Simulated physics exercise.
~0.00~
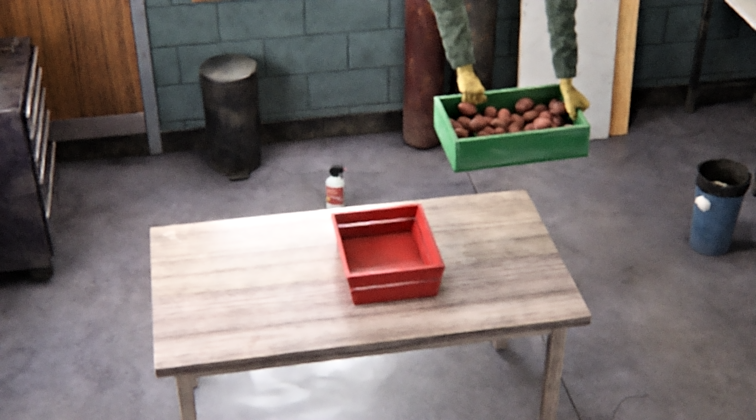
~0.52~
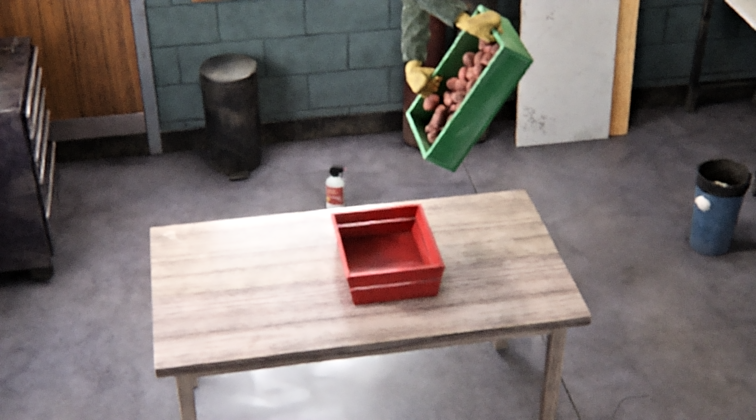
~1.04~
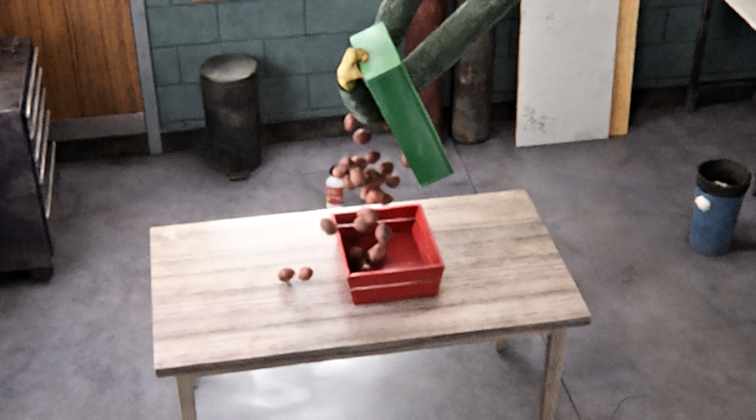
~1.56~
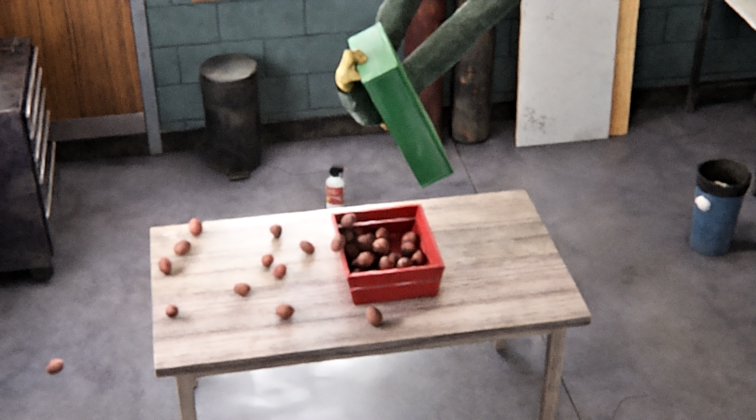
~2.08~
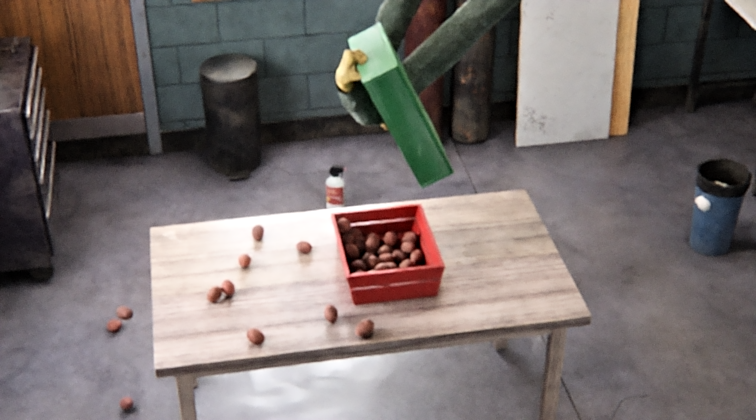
In this clip, gloved hands carry a green crate of red potatoes leftward and tip it over a red basket on a wooden table; the potatoes tumble out, most landing in the basket while others scatter across the table and onto the floor to the left.
